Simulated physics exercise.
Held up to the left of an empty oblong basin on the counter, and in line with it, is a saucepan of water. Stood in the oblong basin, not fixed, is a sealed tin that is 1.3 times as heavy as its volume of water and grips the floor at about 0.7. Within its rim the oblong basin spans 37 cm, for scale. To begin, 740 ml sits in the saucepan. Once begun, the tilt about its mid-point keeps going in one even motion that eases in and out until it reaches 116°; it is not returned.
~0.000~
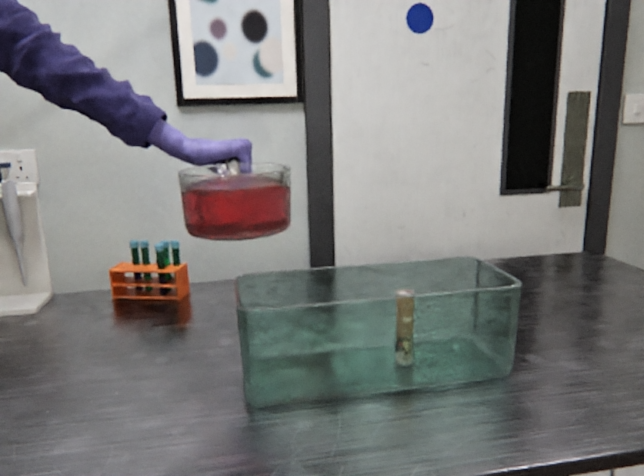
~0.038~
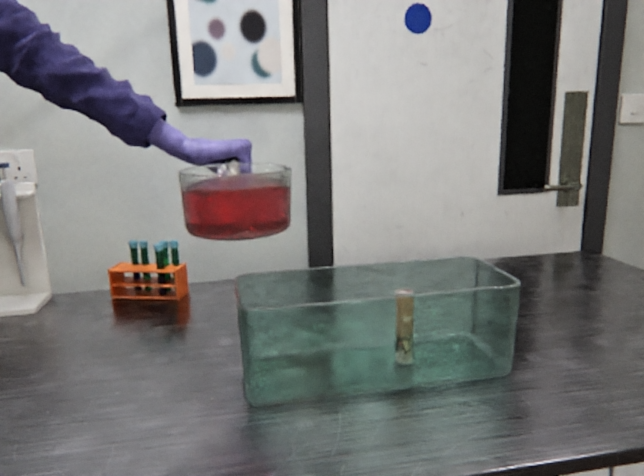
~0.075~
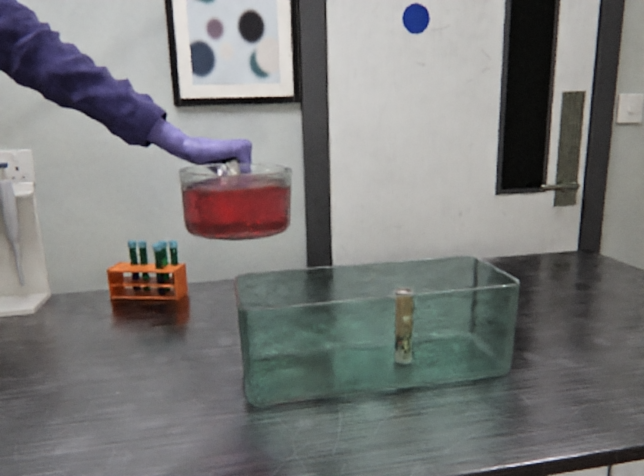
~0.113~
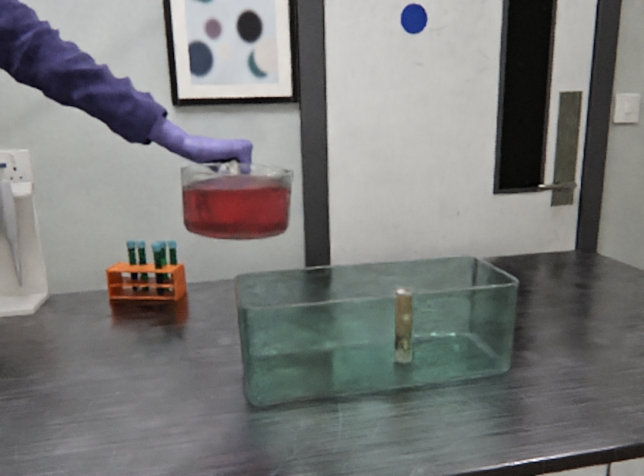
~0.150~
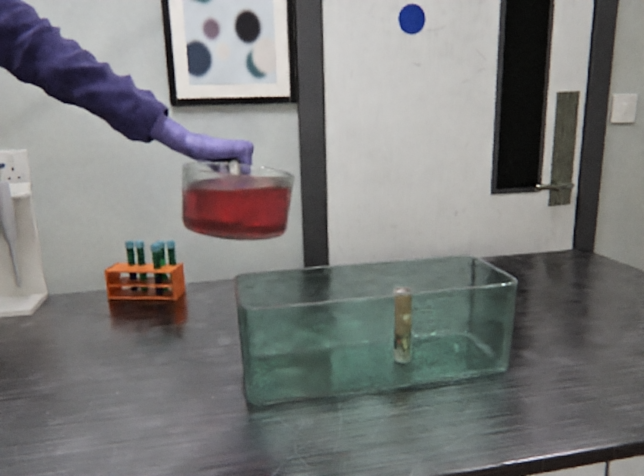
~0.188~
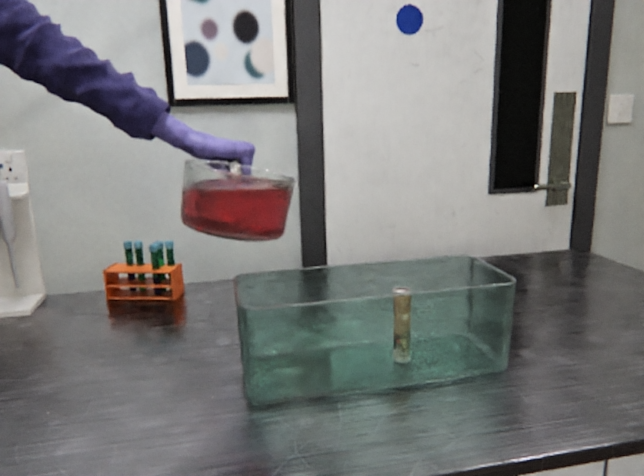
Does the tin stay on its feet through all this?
Most probably it will stay balanced.
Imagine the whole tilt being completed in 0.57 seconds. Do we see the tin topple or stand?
Then it holds its balance.
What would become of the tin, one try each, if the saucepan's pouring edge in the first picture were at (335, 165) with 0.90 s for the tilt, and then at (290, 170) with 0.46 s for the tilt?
Run one: It tumbles. Run two: It does not tip.
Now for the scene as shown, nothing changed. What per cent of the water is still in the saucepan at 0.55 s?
54 %.
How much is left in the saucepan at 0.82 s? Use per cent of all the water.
Around 6 in a hundred is still there.
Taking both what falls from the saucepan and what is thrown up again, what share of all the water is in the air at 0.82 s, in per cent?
In-air share: About 6 %.
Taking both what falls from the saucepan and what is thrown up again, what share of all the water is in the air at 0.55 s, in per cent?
Near 34 in a hundred.
Then, 0.55 s in, the tilt is 78° and 54 per cent is still to pour; the tin stands where it began.
Then, 0.82 s in, the tilt is 114° and 6 per cent is still to pour; the tin stands where it began.
Then, 1.10 s in, the tilt is 116° and 0 per cent is still to pour; the tin stands where it began.
Then, 1.40 s in, the tilt is 116° and 0 per cent is still to pour; the tin stands where it began.
Finally, the tin stands where it began.
